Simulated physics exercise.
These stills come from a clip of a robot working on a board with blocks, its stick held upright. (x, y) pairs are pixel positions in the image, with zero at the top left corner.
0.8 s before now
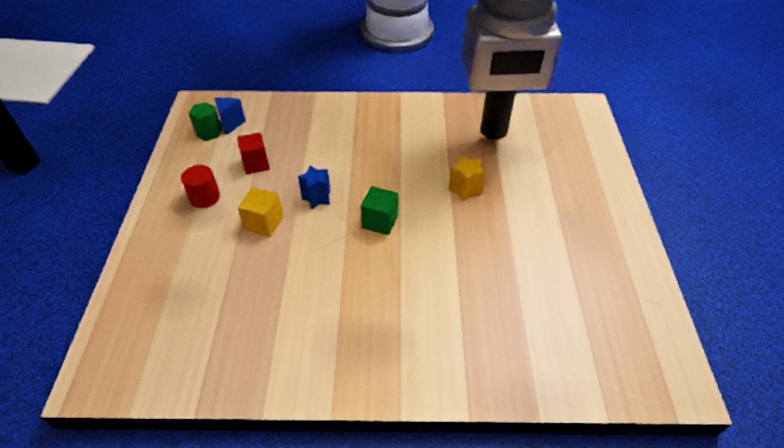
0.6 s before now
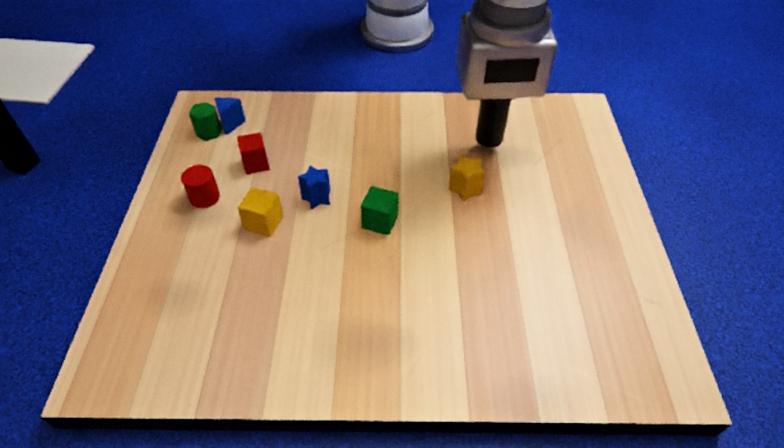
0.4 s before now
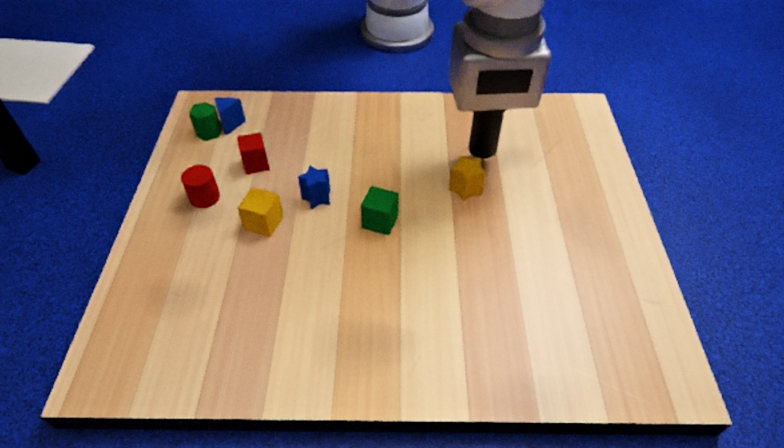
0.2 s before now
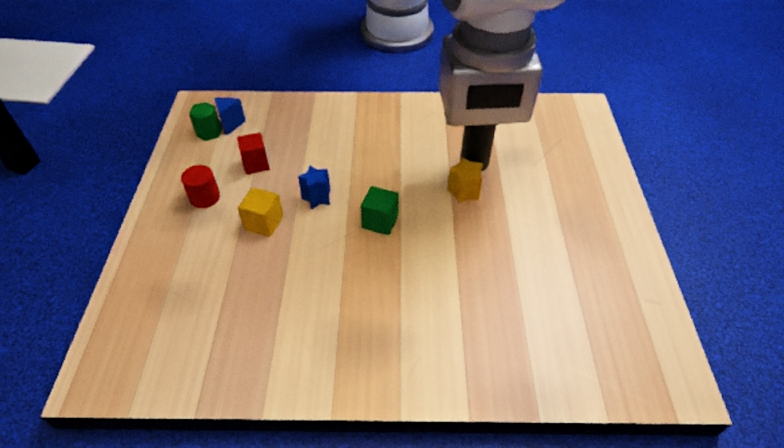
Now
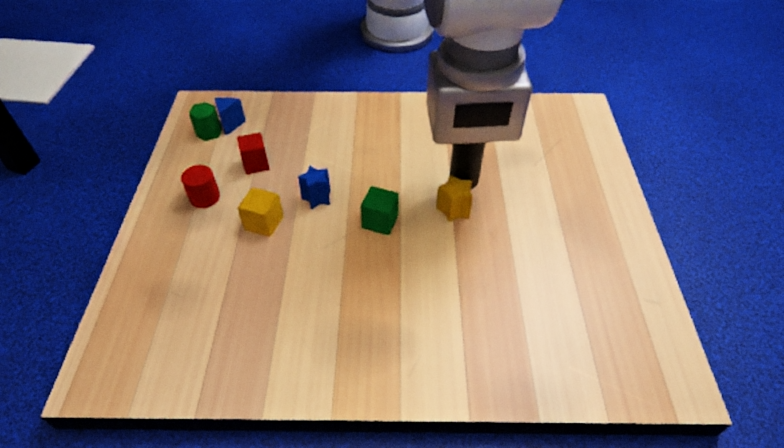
A robot arm with a black stick hangs over the far right part of a striped wooden board on a blue surface, seen from above at a fixed angle. Red, green, blue and yellow blocks sit mostly at upper left, with a green block near the middle and a yellow star to its right. The stick moves toward the viewer and slightly left, meets the star and pushes it a short way.
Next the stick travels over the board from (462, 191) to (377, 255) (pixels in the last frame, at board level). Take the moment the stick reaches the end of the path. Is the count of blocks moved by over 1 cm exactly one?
Answer: Yes.
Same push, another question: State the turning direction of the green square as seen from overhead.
Short answer: Clockwise.
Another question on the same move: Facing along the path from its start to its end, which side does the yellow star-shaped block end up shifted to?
Picture yourself facing from the start of the path to its end: The yellow star-shaped block moves off to your left.
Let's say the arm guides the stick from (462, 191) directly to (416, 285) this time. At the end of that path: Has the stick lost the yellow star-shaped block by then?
No, that is not how it ends up.
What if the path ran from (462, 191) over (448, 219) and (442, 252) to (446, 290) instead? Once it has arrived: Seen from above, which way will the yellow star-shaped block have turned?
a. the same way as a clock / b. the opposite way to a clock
The correct letter is a.
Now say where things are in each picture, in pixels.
Stick tip at (494, 131); block tops, green square at (380, 199); yellow star-shaped block at (469, 166), in the first picture.
Stick at (489, 139); blocks unchanged, in the second picture.
Stick at (483, 149); blocks unchanged, in the third picture.
Stick at (474, 163); yellow star-shaped block at (468, 169), in the fourth picture.
Stick at (464, 180); green square at (380, 199); yellow star-shaped block at (457, 187), in the fifth picture.
What follows on the original path. One third of the way, stick at (436, 201); yellow star-shaped block at (437, 211), turned 20° anticlockwise.
Two thirds of the way, stick at (408, 222); yellow star-shaped block at (427, 229), turned 55° anticlockwise.
At the end, stick at (377, 244); green square at (375, 200), turned 20° clockwise; yellow star-shaped block at (425, 232), turned 75° anticlockwise.
